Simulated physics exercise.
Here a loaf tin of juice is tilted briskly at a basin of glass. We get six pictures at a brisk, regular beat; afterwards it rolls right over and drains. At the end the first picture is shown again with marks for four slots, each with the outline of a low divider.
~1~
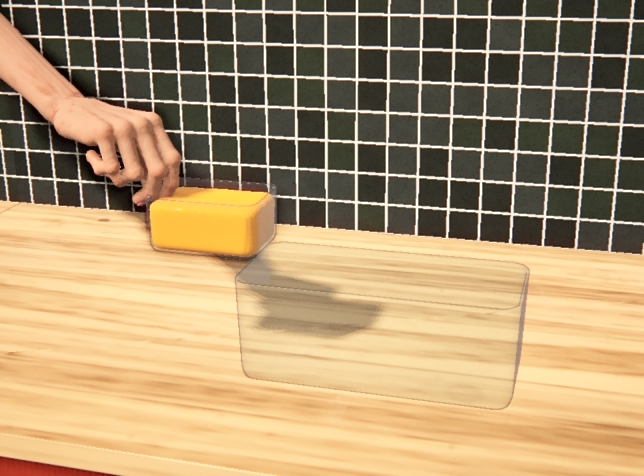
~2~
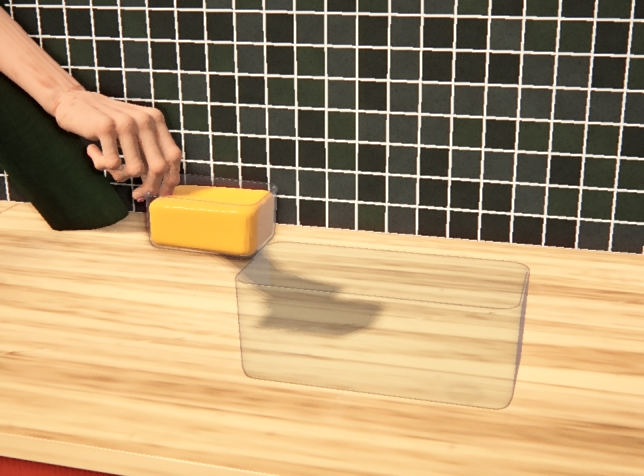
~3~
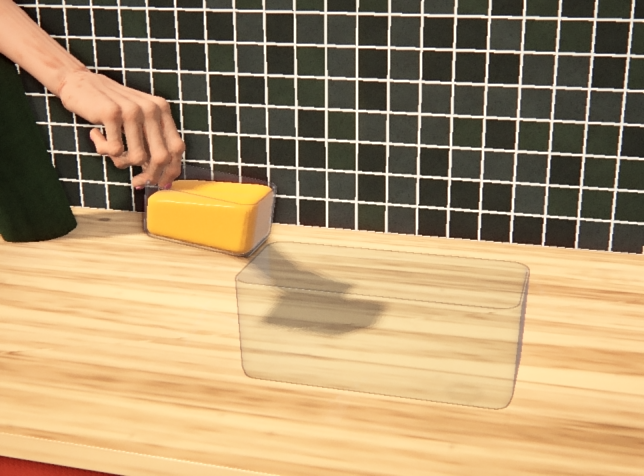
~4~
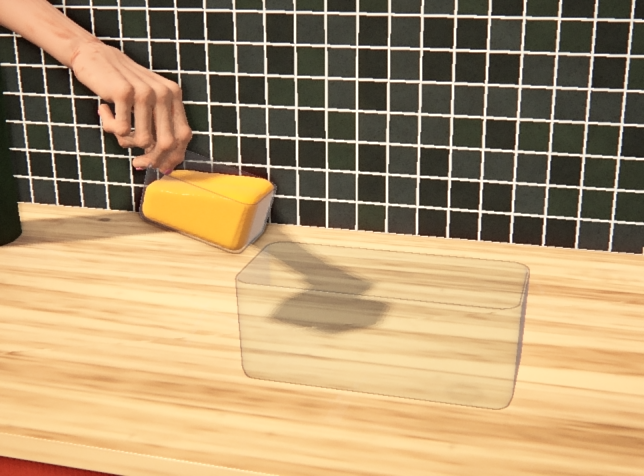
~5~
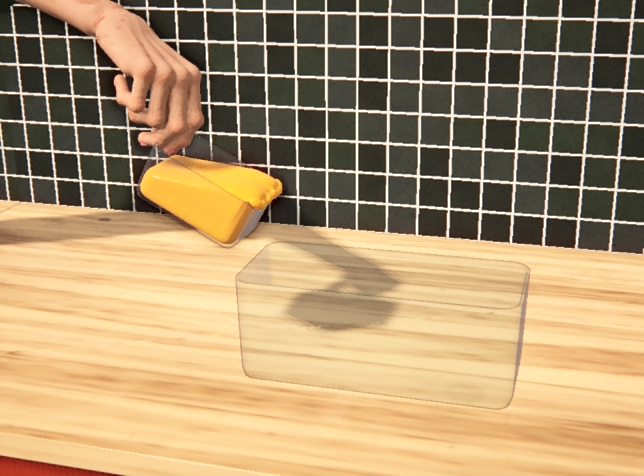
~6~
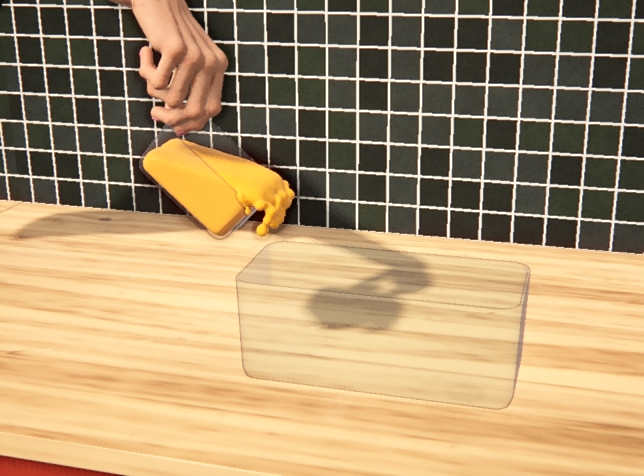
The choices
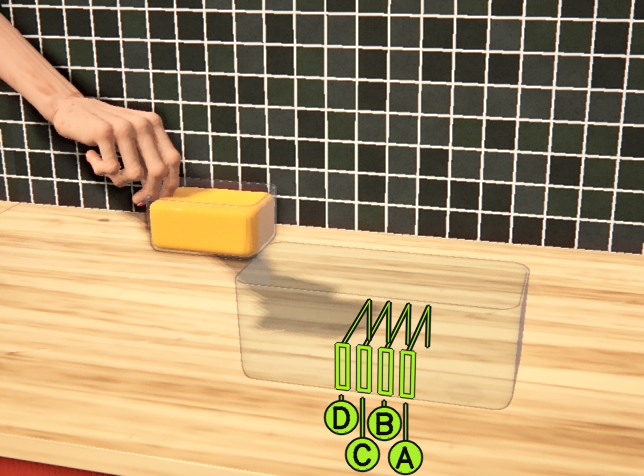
On a wooden counter, a hand tilts a clear tin until yellow juice passes its lip.
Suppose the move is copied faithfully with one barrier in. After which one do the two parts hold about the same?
Go for D.
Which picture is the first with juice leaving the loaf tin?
Picture 4.
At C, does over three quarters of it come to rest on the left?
Yes.
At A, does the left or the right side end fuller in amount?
The left side.
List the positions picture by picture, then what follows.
The first picture shows upright, lip at (265, 195); basin from (243, 373) to (512, 407); nothing has left yet.
The second picture shows upright, lip at (265, 194); nothing has left yet.
The third picture shows tipped about 7°, lip at (265, 194); nothing has left yet.
The fourth picture shows tipped about 16°, lip at (265, 194); juice is over the lip, down to (265, 194).
The fifth picture shows tipped about 28°, lip at (265, 194); juice is over the lip, down to (269, 200).
The sixth picture shows tipped about 41°, lip at (266, 194); juice is over the lip, down to (270, 225).
In lime, A at (405, 404); B at (384, 401); C at (362, 398); D at (341, 395).
With A, about 90 % ends left of the wall and 6 % right of it; 4 % is lost outside.
With B, about 93 % ends left of the wall and 4 % right of it; 3 % is lost outside.
With C, about 83 % ends left of the wall and 15 % right of it.
With D, about 42 % ends left of the wall and 57 % right of it.
